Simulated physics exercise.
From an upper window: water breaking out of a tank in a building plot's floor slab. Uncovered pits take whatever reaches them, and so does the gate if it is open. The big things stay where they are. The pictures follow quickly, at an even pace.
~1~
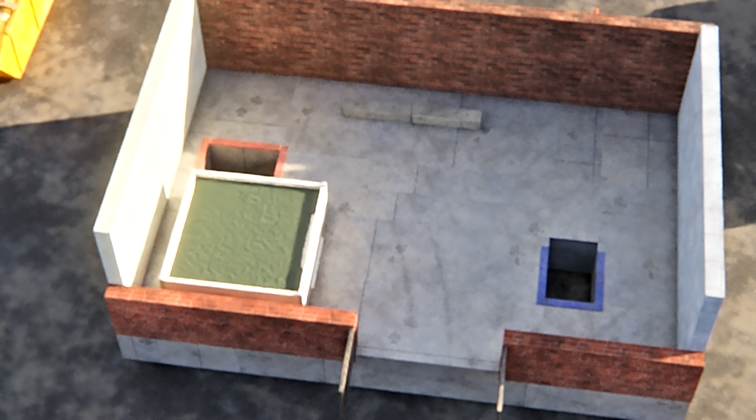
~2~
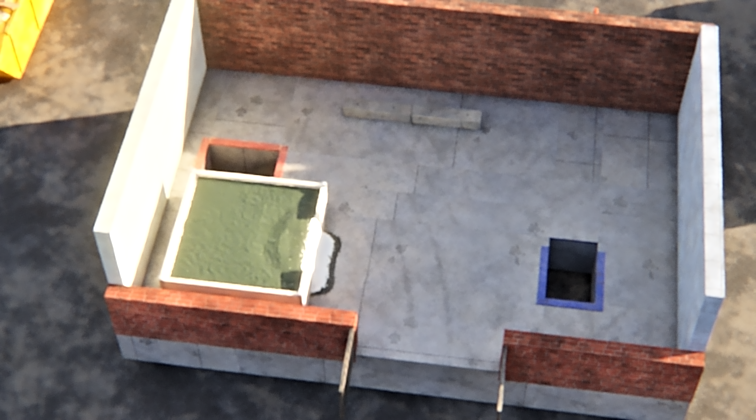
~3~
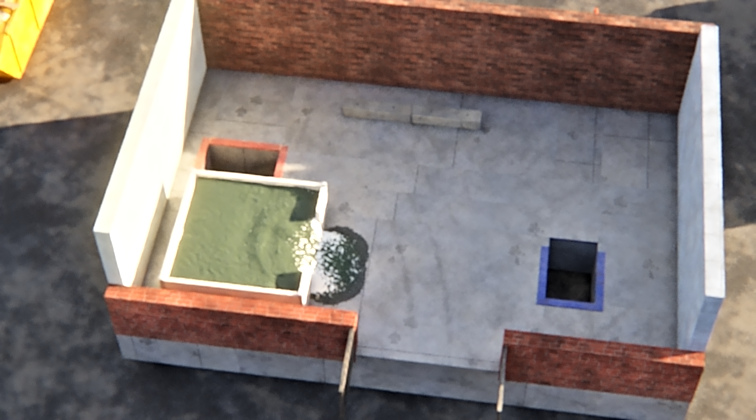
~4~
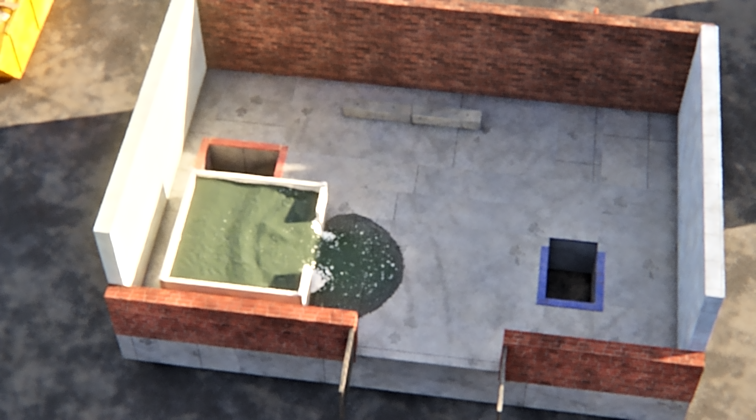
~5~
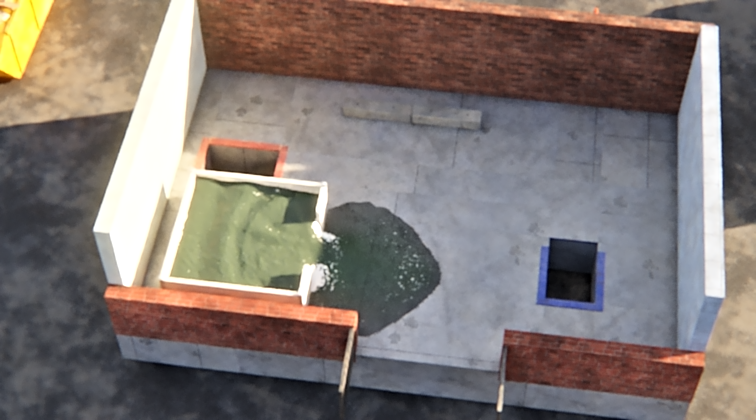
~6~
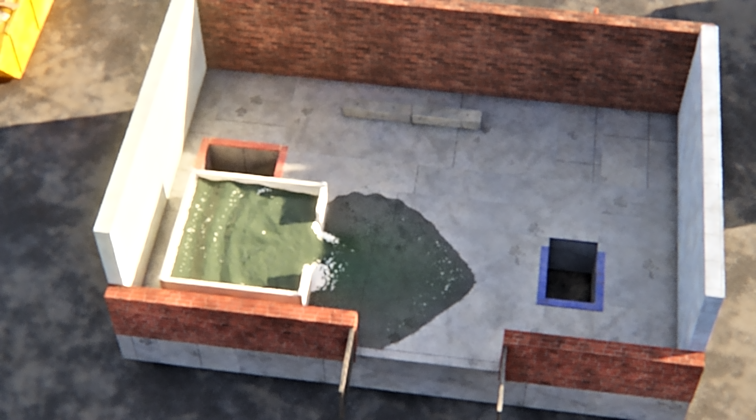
Walled building plot seen from above, green water bursting from the right side of an open tank and spreading rightward across grey concrete.
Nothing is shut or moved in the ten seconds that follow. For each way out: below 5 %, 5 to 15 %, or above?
The gate takes above 15 %; the blue pit takes above 15 %; the red pit takes not even 5 %.
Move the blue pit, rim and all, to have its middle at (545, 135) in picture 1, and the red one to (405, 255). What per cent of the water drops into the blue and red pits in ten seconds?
Per cent: Blue 4, red 40.
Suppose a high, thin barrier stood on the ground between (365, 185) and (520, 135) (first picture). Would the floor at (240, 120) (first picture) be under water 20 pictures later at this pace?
Verdict: No water.
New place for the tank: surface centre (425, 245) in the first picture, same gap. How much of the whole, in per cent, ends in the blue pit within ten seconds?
In per cent: Blue 60.
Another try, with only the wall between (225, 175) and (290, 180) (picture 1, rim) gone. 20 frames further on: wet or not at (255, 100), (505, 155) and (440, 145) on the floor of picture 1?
In turn: Awash, awash, covered.
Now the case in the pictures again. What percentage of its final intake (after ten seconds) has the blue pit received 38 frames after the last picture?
I make it 65 per cent.
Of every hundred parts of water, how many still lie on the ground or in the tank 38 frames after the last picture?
Roughly 72 per cent.
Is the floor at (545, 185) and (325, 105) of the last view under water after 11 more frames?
In turn: Under water, clear.
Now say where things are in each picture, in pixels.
The first frame shows the open tank at (245, 234) is whole and still.
In the second frame, the front is at (328, 237), out from the gap at (312, 254).
In the third frame, water pours out at (312, 256) and has run to (348, 294).
In the fourth frame, water pours out at (312, 256) and has run to (394, 283).
In the fifth frame, water pours out at (312, 256) and has run to (435, 278).
In the sixth frame, water pours out at (312, 255) and has run to (467, 275).
A moment on, water covers 30 % of the floor; the gate 1 %, the blue pit 1 %, the red pit 0 %.
Next, water covers 45 % of the floor; the gate 4 %, the blue pit 4 %, the red pit 0 %.
Then, water covers 60 % of the floor; the gate 8 %, the blue pit 9 %, the red pit 0 %.
Later, water covers 60 % of the floor; the gate 13 %, the blue pit 15 %, the red pit 0 %.
In the end, water covers 70 % of the floor; the gate 17 %, the blue pit 24 %, the red pit 0 %.
